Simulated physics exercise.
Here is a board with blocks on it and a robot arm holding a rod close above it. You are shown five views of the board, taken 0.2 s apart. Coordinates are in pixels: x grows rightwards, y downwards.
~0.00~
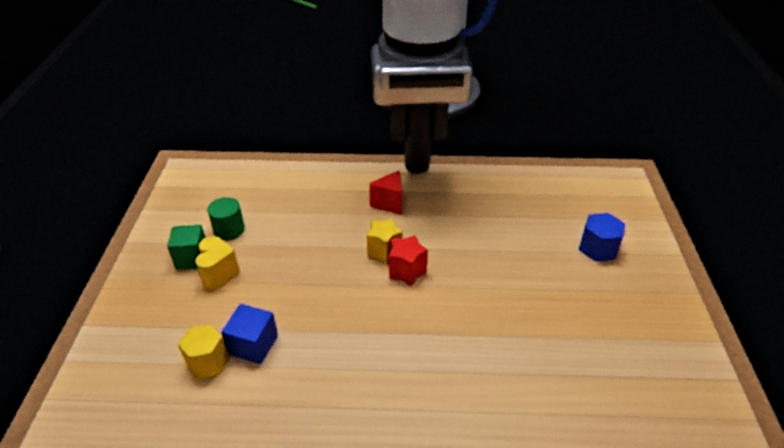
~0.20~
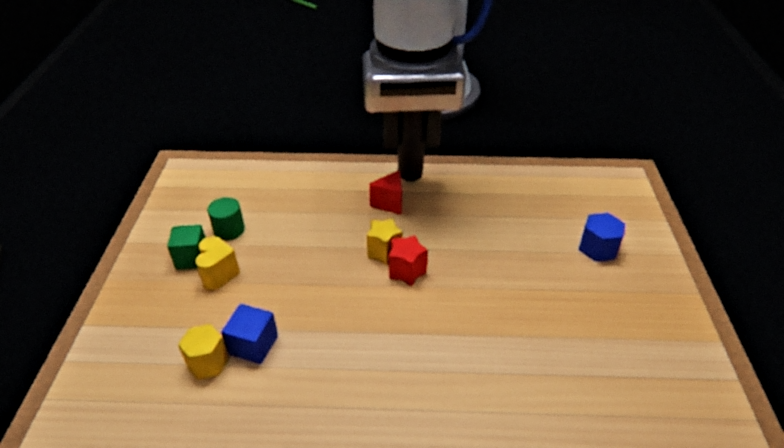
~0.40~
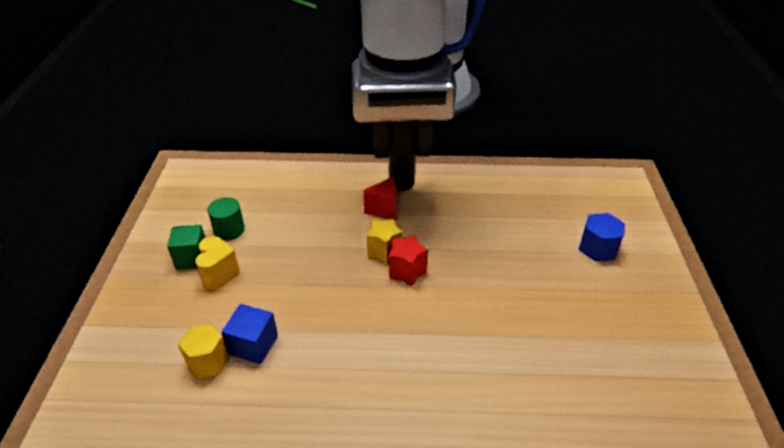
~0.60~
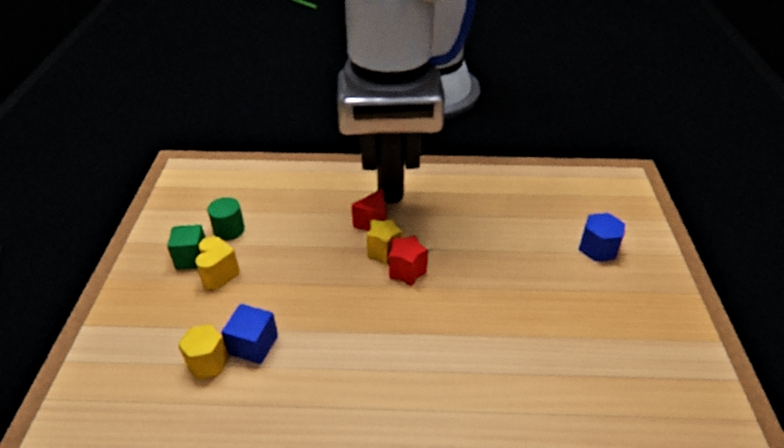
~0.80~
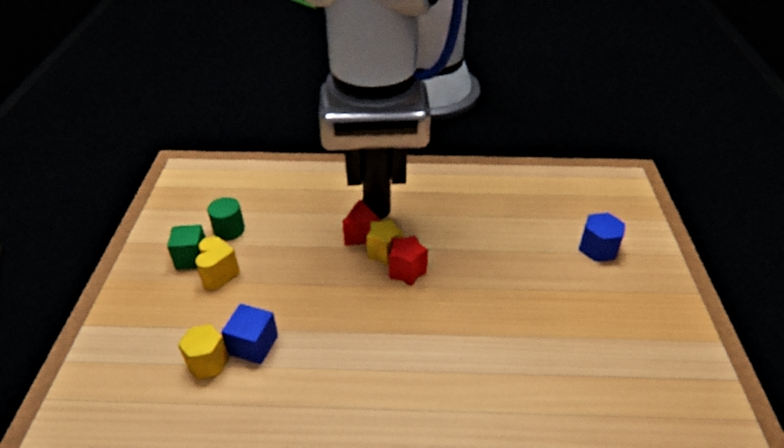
We see a robot arm lower its dark rod toward the red triangular block near the board's far edge, then push it a short way left and nearer the viewer, beside the yellow star, while the other blocks stay put.
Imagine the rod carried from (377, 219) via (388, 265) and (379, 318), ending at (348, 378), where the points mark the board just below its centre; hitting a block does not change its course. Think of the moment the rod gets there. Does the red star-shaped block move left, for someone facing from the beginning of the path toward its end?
Going by the path, yes.
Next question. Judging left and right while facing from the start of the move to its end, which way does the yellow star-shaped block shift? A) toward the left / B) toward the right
Letter B.
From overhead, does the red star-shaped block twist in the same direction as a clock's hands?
No, it doesn't check out.
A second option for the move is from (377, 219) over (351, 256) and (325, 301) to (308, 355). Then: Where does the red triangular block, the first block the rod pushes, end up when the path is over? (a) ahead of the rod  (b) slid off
I'll go with b - slid off.
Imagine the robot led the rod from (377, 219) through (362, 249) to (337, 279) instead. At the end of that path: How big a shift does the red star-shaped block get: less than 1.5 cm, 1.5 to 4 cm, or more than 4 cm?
It will fall in the lowest band, under 1.5 cm.
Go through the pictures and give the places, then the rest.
Lower end of the rod (417, 167), tops of blocks, red triangular block (390, 181), yellow star-shaped block (384, 229), red star-shaped block (407, 247), in the first picture.
Rod (411, 175), blocks as before, in the second picture.
Rod (402, 184), red triangular block (384, 188), in the third picture.
Rod (391, 197), red triangular block (373, 201), in the fourth picture.
Rod (377, 212), red triangular block (361, 213), yellow star-shaped block (384, 229), red star-shaped block (407, 247), in the fifth picture.
The first path, step by step. One third of the way, rod (388, 257); red triangular block (352, 220), turned 15° clockwise; yellow star-shaped block (377, 262), turned 30° clockwise; red star-shaped block (412, 261), turned 75° anticlockwise.
Two thirds of the way, rod (379, 311); red triangular block (352, 220), turned 15° clockwise; yellow star-shaped block (354, 312), turned 60° clockwise; red star-shaped block (420, 275).
At the end, rod (347, 370); red triangular block (352, 220), turned 15° clockwise; yellow star-shaped block (314, 346), turned 120° clockwise; red star-shaped block (420, 275), turned 145° anticlockwise.
